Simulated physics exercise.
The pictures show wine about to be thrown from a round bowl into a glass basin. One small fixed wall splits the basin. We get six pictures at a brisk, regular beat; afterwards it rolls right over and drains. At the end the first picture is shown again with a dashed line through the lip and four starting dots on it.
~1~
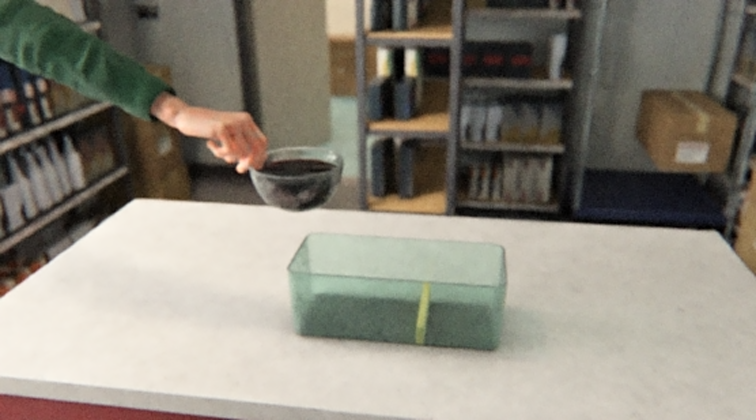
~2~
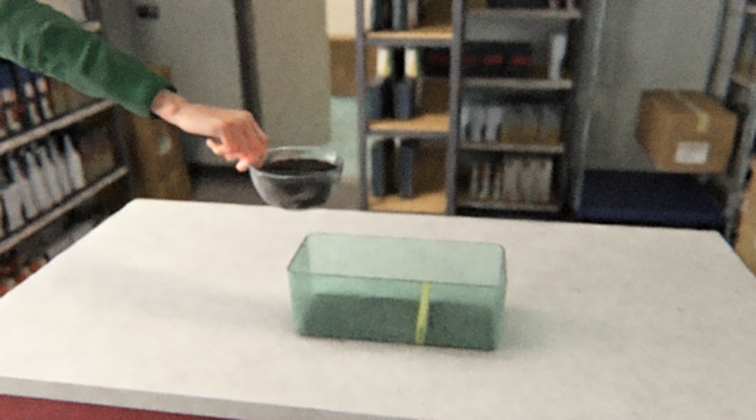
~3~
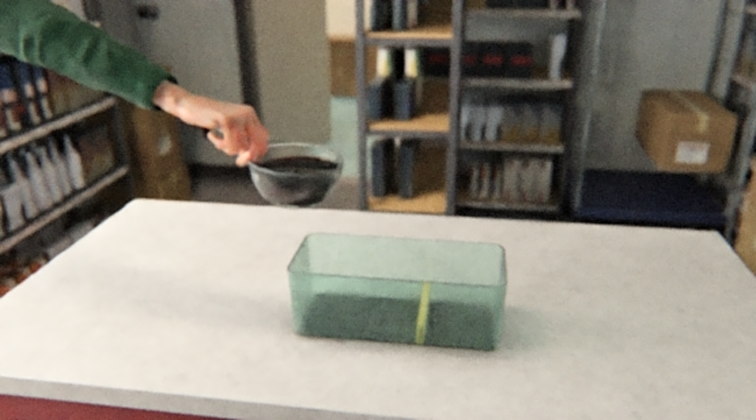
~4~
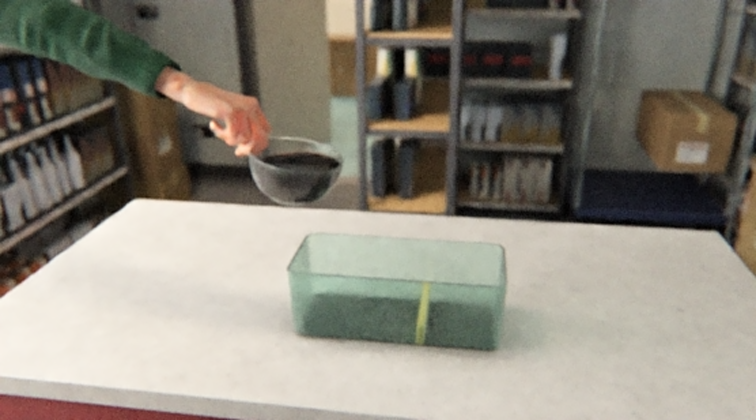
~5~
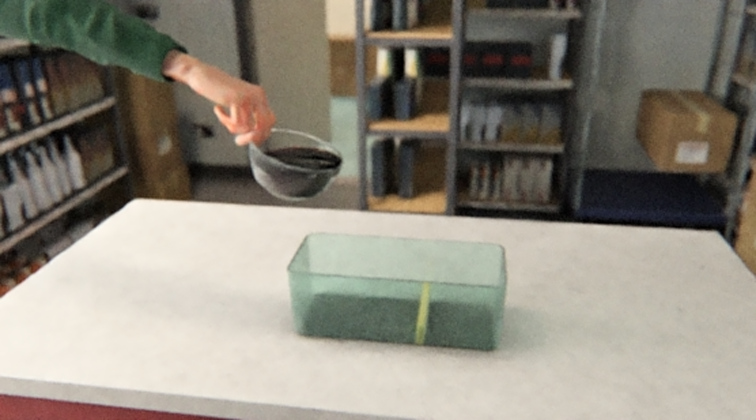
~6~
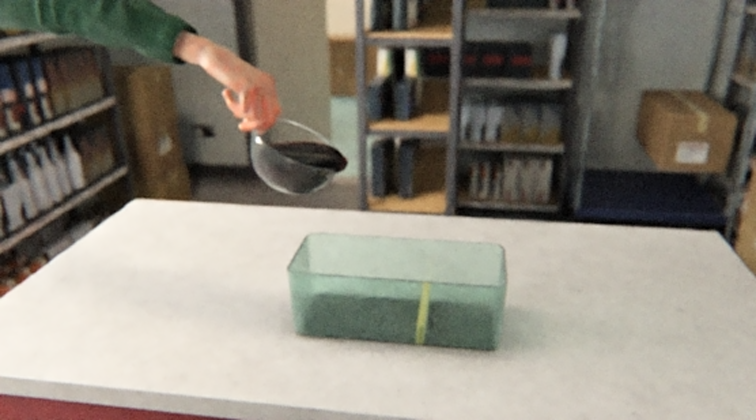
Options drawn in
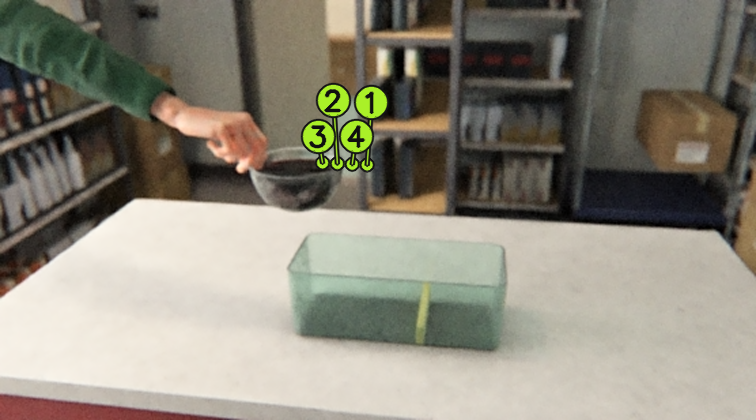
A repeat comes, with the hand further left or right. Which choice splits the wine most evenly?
Use spot 4.
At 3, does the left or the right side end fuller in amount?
The left one.
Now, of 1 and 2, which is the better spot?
That would be 1.
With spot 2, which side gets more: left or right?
More ends on the left.
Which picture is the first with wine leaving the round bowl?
In picture 6.
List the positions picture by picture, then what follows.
In the first picture, upright, lip at (341, 163); basin from (294, 330) to (499, 348); top of the wall at (424, 304); nothing has left yet.
In the second picture, upright, lip at (341, 163); nothing has left yet.
In the third picture, tipped about 4°, lip at (341, 163); nothing has left yet.
In the fourth picture, tipped about 10°, lip at (341, 163); nothing has left yet.
In the fifth picture, tipped about 17°, lip at (341, 163); nothing has left yet.
In the sixth picture, tipped about 26°, lip at (341, 163); wine is over the lip, down to (343, 167).
On the marked copy, 1 at (367, 164); 2 at (337, 163); 3 at (322, 162); 4 at (352, 164).
If 1 is chosen, about 26 % ends left of the wall and 73 % right of it.
If 2 is chosen, about 86 % ends left of the wall and 12 % right of it.
If 3 is chosen, about 87 % ends left of the wall and 12 % right of it.
If 4 is chosen, about 51 % ends left of the wall and 47 % right of it.
